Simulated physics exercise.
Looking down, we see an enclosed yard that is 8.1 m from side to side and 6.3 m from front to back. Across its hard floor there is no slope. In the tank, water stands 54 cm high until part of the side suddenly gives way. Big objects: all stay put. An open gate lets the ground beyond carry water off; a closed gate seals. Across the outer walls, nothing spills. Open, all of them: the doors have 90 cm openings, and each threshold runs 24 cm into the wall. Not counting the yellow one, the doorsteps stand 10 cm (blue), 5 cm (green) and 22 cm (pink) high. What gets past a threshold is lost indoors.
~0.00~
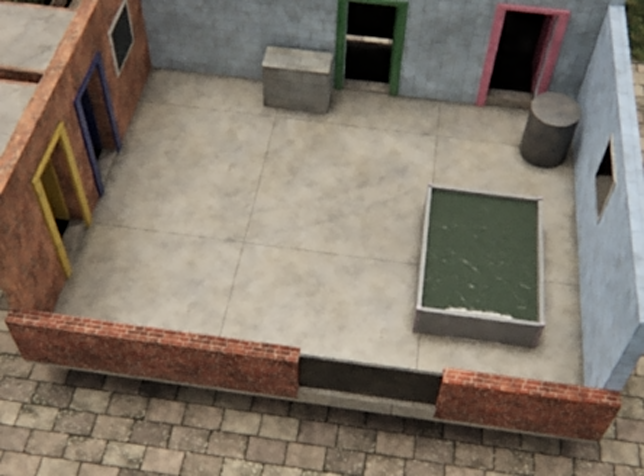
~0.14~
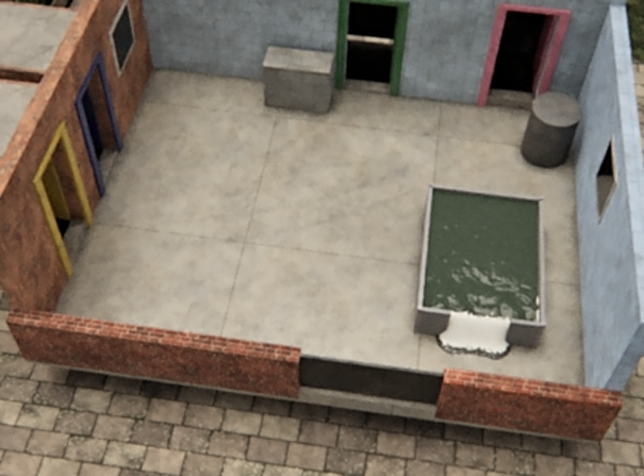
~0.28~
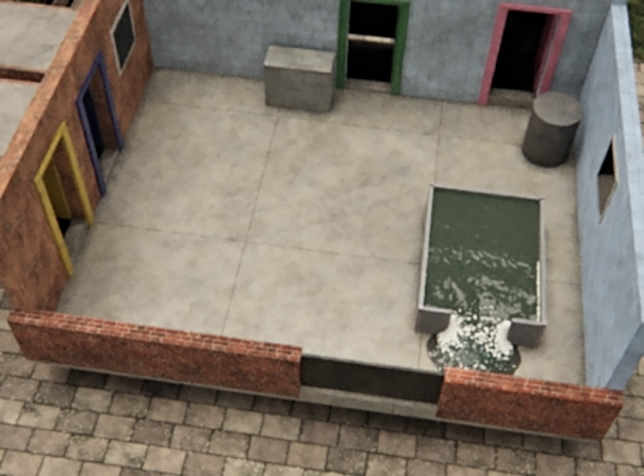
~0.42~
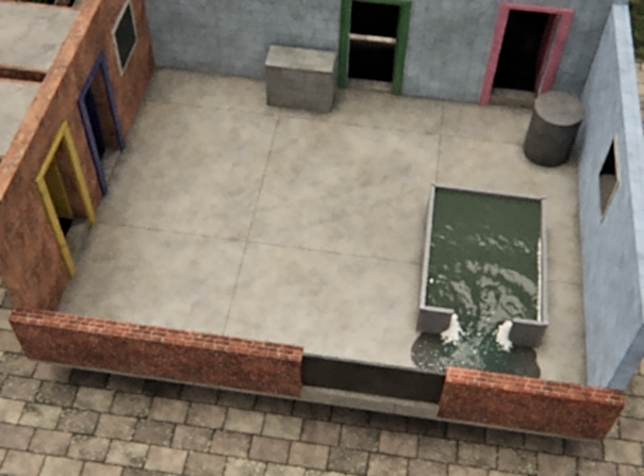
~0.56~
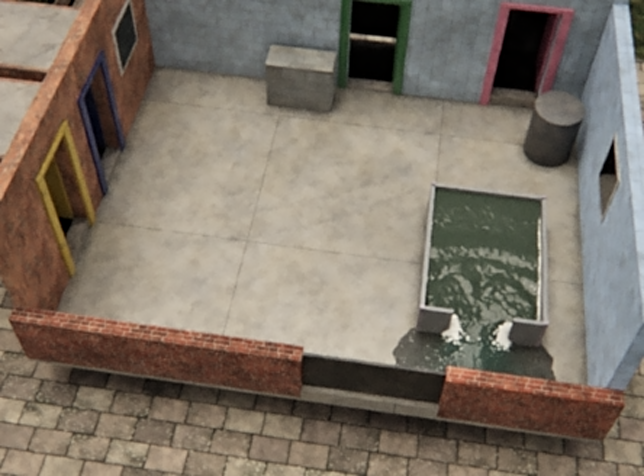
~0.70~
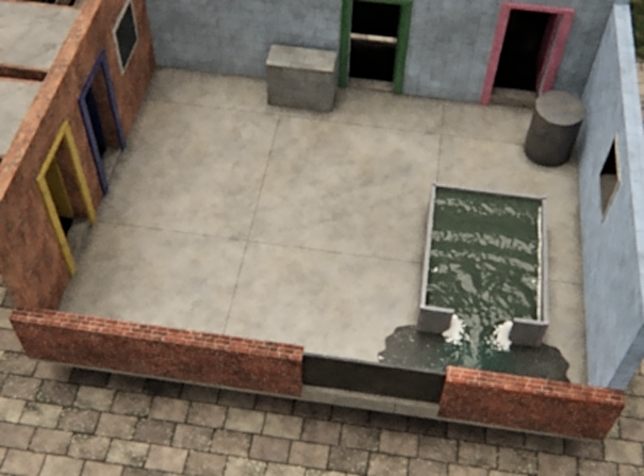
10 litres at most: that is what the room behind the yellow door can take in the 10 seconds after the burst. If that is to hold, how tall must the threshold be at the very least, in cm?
Close to 6.5 cm is just enough.
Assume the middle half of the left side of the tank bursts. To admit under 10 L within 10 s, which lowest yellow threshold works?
Then something near 12.5 cm.
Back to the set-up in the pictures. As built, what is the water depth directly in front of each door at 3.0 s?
Door by door, in centimetres - blue 0, green 0, yellow 0, pink 0.
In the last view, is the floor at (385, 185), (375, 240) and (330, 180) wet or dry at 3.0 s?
One by one: Clear, clear, clear.
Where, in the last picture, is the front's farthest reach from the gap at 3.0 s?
At about (81, 343).
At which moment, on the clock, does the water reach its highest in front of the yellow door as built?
Some 4.5 s, more or less.
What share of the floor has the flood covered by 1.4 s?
Close to 10 per cent of it is wet.
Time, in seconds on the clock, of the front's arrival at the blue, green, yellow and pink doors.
Blue 4.5 s, green 6.0 s, yellow 3.6 s, pink 4.5 s.
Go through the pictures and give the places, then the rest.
The first picture shows the tank at (482, 254) is whole and still, 54 cm deep; the yellow door at (65, 209) is dry.
In the second picture, the gap is at (476, 331), the front 0.2 m out at (449, 347); the back of the tank holds 54 cm.
In the third picture, water pours out at (477, 331) and has run 0.7 m, to a hidden place; about 8 cm deep outside, 54 cm at the back.
In the fourth picture, the gap is at (478, 331), the front 1.1 m out at a hidden place; the back of the tank holds 54 cm.
In the fifth picture, the front is at a hidden place, 1.2 m from the gap at (479, 330); 1.8 m2 of floor is wet, 54 cm left at the back.
In the sixth picture, the front is at a hidden place, 1.4 m from the gap at (479, 329); 2.0 m2 of floor is wet, 54 cm left at the back; 5.4 m in a straight line remain to the yellow door at (69, 207).
After 1.4 s water covers 10 % of the floor, deepest (38 cm) near (478, 388); it has not reached the yellow door.
After 3.0 s water covers 35 % of the floor, deepest (32 cm) near (578, 414); it has not reached the yellow door.
After 10.0 s water covers 95 % of the floor, deepest (12 cm) near (566, 412); 5 cm at the yellow door, 0 litres in over its 20 cm threshold.
At the yellow door as built, the water arrived by 3.7 s and peaked near 11 cm at 4.4 s.
With a threshold of 6 cm, 15 litres would have come in within the 10 s; with 8 cm, 4 litres. So under 10 litres takes about 6.5 cm.
